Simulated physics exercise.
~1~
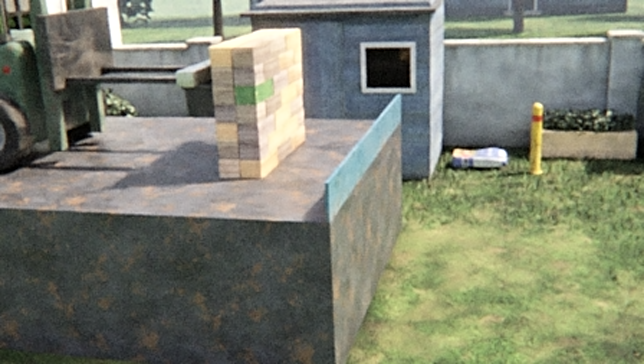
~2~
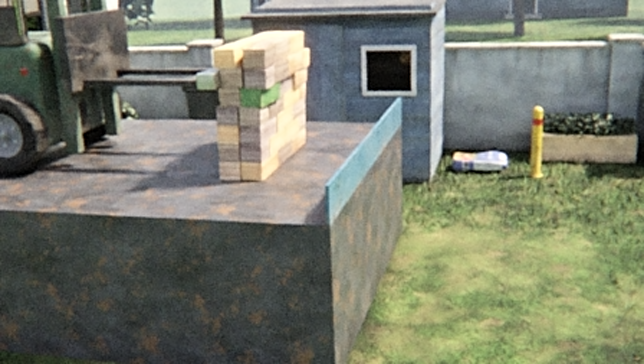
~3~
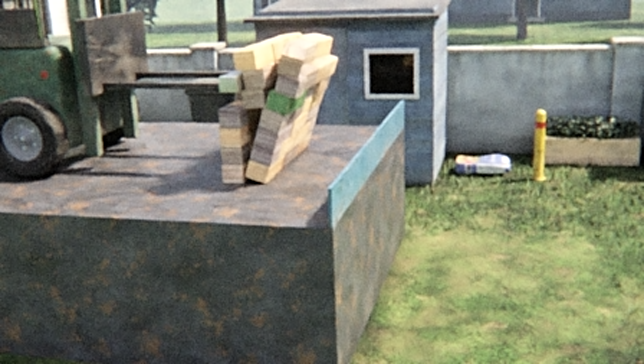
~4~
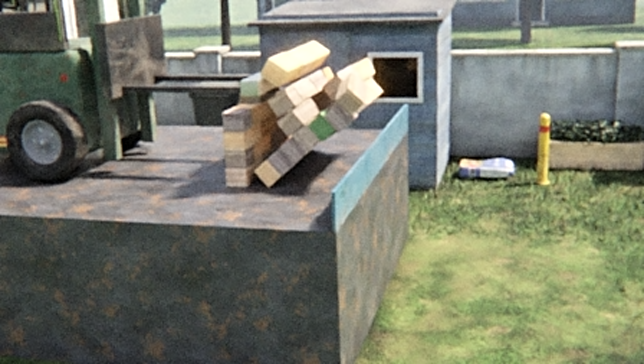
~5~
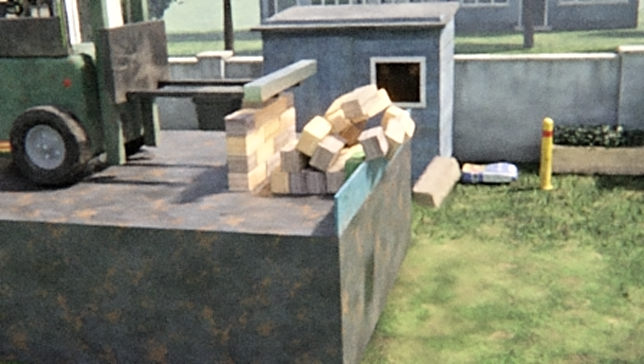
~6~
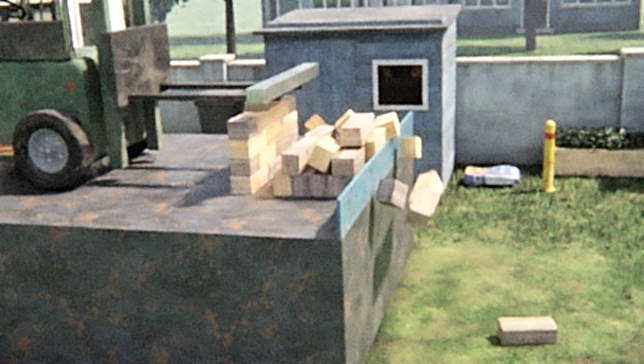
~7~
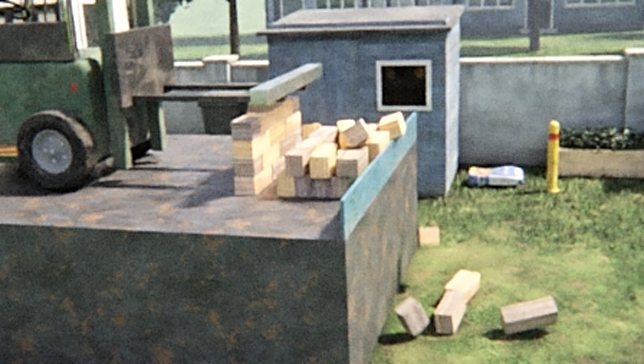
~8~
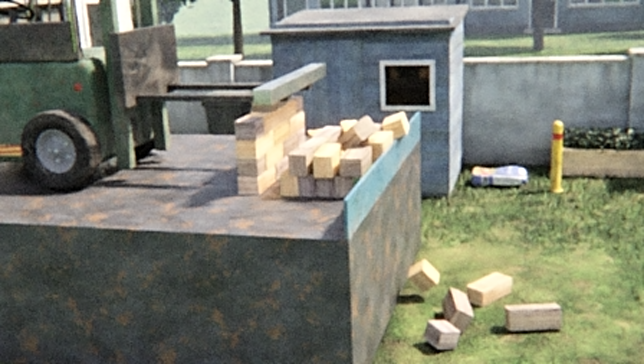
Timber block stack toppling as a green forklift's beam pushes it, most blocks piling against a blue board, a few landing on grass.
